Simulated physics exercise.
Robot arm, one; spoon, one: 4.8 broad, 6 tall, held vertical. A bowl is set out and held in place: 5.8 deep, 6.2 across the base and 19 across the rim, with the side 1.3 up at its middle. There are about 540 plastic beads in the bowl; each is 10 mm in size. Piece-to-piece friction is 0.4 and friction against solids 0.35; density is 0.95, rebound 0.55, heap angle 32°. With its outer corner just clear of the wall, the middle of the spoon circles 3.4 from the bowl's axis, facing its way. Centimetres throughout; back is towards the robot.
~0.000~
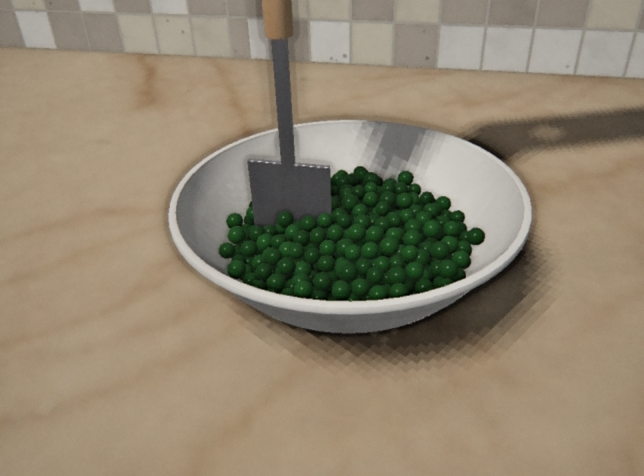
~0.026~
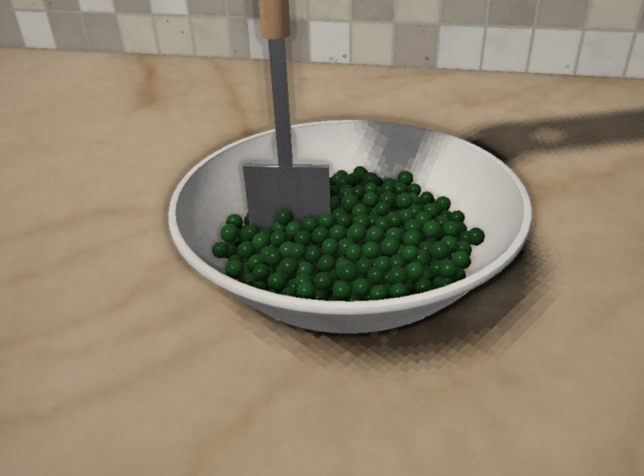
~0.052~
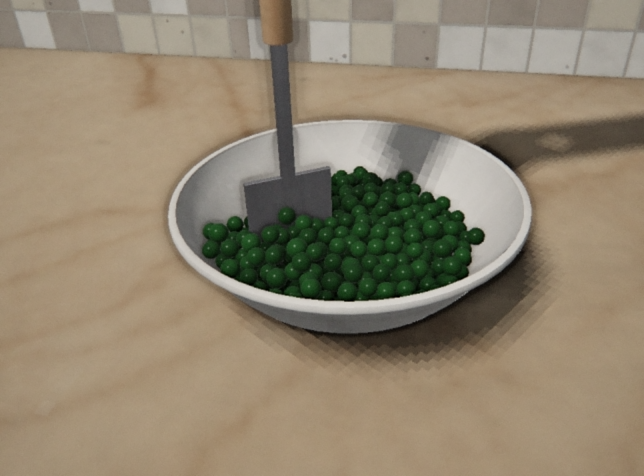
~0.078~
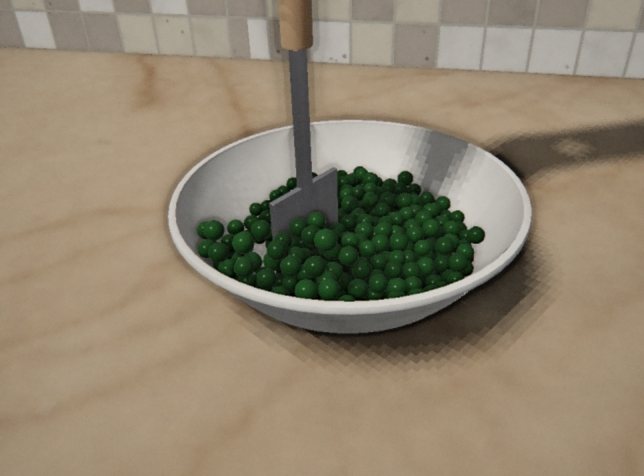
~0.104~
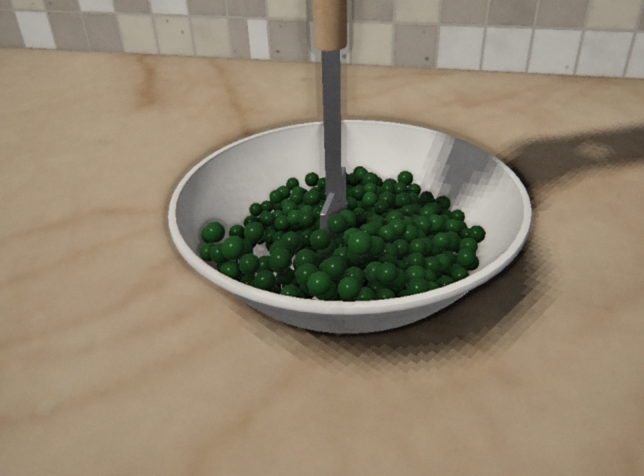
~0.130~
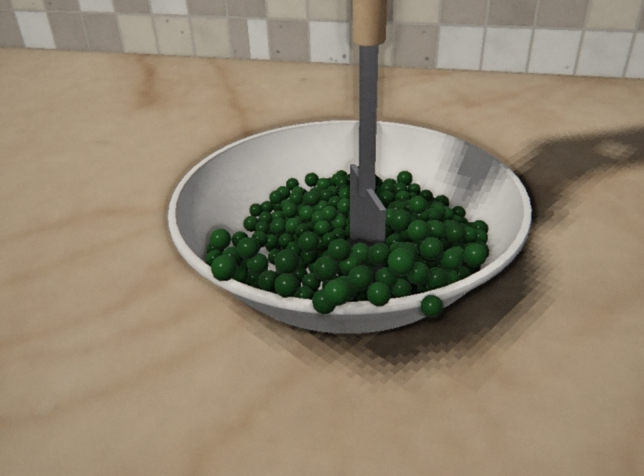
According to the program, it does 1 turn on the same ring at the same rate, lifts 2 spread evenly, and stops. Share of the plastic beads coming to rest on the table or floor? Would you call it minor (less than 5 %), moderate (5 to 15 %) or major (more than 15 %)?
I would call it major.
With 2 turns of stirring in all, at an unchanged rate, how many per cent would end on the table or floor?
About 35 per cent.
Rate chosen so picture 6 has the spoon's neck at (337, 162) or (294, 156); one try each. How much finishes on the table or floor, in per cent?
Near 20 per cent for the first, near 0 per cent for the second.
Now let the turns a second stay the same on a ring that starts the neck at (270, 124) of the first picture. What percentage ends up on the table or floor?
25 %.
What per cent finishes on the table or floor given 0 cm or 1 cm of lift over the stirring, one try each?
Some 35 and some 35 per cent.
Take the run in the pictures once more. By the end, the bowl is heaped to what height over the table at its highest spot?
Top height: Around 5.5 cm.
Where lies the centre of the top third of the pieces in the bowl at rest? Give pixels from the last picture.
The centre is near pixel (315, 211).
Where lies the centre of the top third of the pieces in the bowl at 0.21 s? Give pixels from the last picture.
Centre estimate: Approx. (440, 182) px.
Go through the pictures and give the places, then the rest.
In the first picture, the spoon neck at (286, 138), 0° round; upper third of the load around (353, 228), from x 225 to 475, top at y 175; 545 in the bowl.
In the second picture, the spoon neck at (284, 140), 9° round; upper third of the load around (350, 229), from x 220 to 475, top at y 175.
In the third picture, the spoon neck at (286, 150), 35° round; upper third of the load around (346, 239), from x 210 to 475, top at y 175.
In the fourth picture, the spoon neck at (303, 158), 63° round; upper third of the load around (349, 248), from x 205 to 475, top at y 175.
In the fifth picture, the spoon neck at (333, 162), 91° round; upper third of the load around (365, 251), from x 210 to 475, top at y 175; 544 in the bowl, 1 in flight or on the tool.
In the sixth picture, the spoon neck at (367, 158), 119° round; upper third of the load around (394, 252), from x 215 to 480, top at y 175; 536 in the bowl, 9 in flight or on the tool.
After 0.21 s, 207° round, highest piece 10 above the table; 495 in the bowl, 1 on the table or floor, 49 in flight or on the tool.
After 0.29 s, 294° round, highest piece 10 above the table; 447 in the bowl, 35 on the table or floor, 63 in flight or on the tool.
After 0.53 s, 0° round, highest piece 6 above the table; 411 in the bowl, 133 on the table or floor, 1 in flight or on the tool.
After 1.23 s, 0° round, highest piece 5 above the table; 411 in the bowl, 134 on the table or floor.
In the end, 411 in the bowl, 134 on the table or floor. That is 25 % on the table or floor.
